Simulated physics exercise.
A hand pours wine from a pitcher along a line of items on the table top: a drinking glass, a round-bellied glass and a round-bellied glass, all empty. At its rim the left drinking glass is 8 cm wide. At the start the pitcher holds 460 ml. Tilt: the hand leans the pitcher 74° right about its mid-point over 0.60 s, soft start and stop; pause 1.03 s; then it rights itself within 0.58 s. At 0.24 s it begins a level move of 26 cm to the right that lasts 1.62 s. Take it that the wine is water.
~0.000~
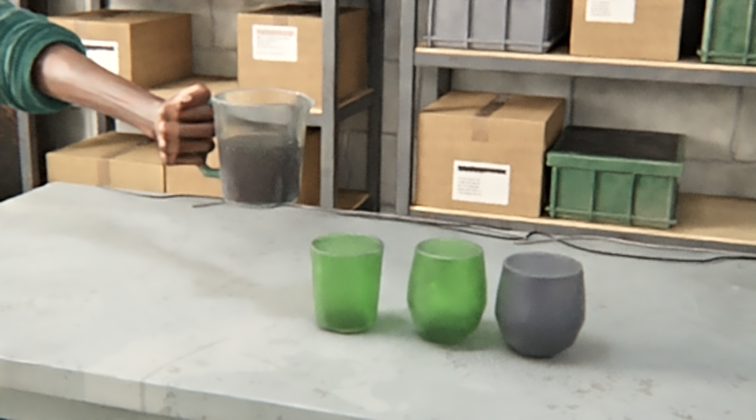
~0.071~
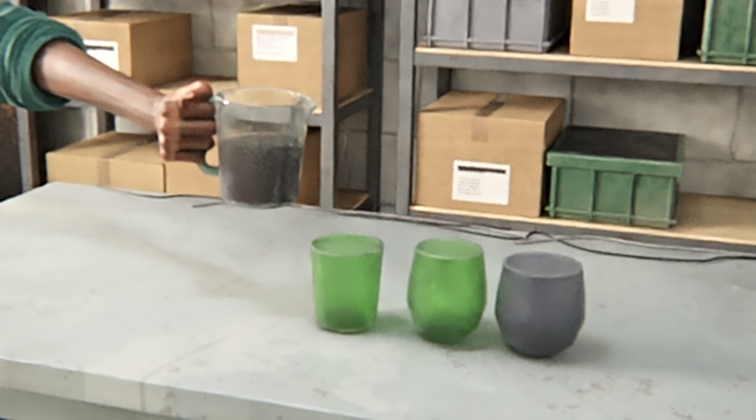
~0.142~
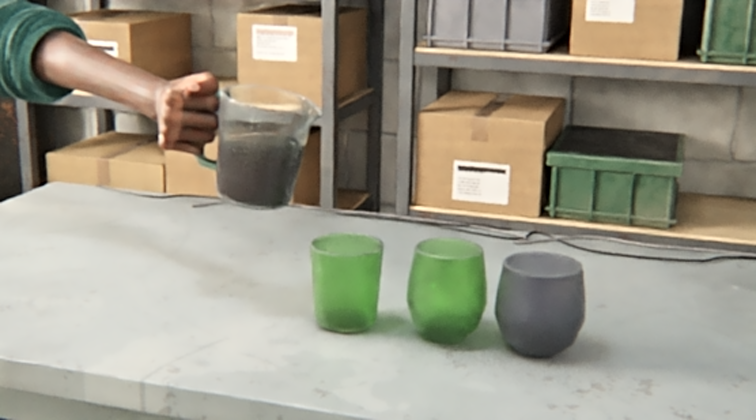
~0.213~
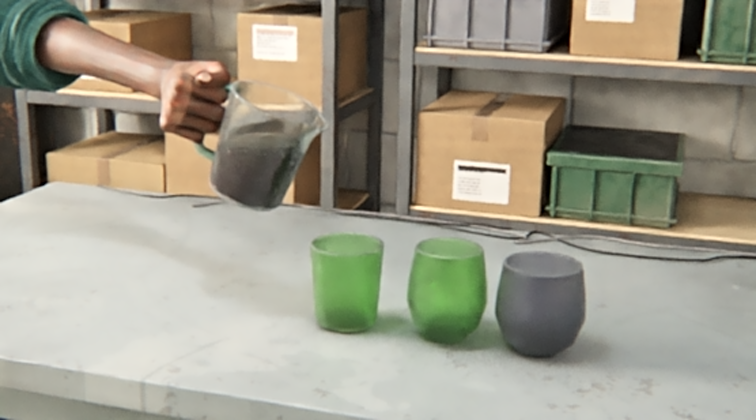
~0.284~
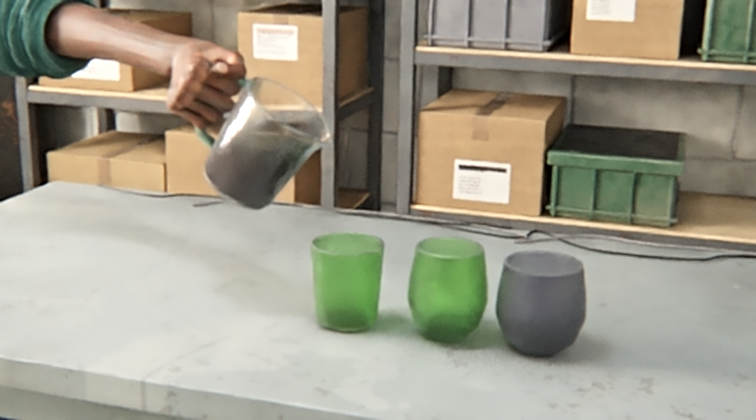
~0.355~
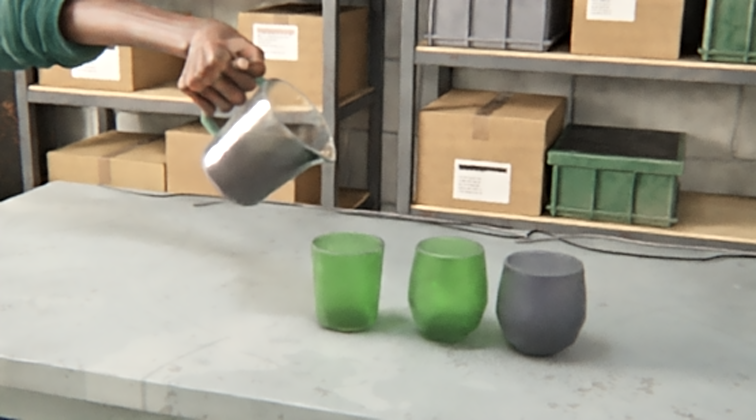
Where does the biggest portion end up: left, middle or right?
Middle.
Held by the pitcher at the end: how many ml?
Roughly 90 ml.
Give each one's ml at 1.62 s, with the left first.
From the left: Around 30 ml, then around 120 ml, then around 40 ml.
By 0.86 s the tilt is 74° and from the left they hold 25 ml, 20 ml, 0 ml, the pitcher 235 ml, and 100 ml is on the table top.
By 1.23 s the tilt is 74° and from the left they hold 25 ml, 115 ml, 0 ml, the pitcher 150 ml, and 135 ml is on the table top.
By 1.62 s the tilt is 74° and from the left they hold 25 ml, 115 ml, 45 ml, the pitcher 105 ml, and 155 ml is on the table top.
By 2.04 s the tilt is 15° and from the left they hold 25 ml, 115 ml, 60 ml, the pitcher 95 ml, and 155 ml is on the table top.
At rest from the left they hold 25 ml, 115 ml, 65 ml, the pitcher 95 ml, and 155 ml is on the table top.
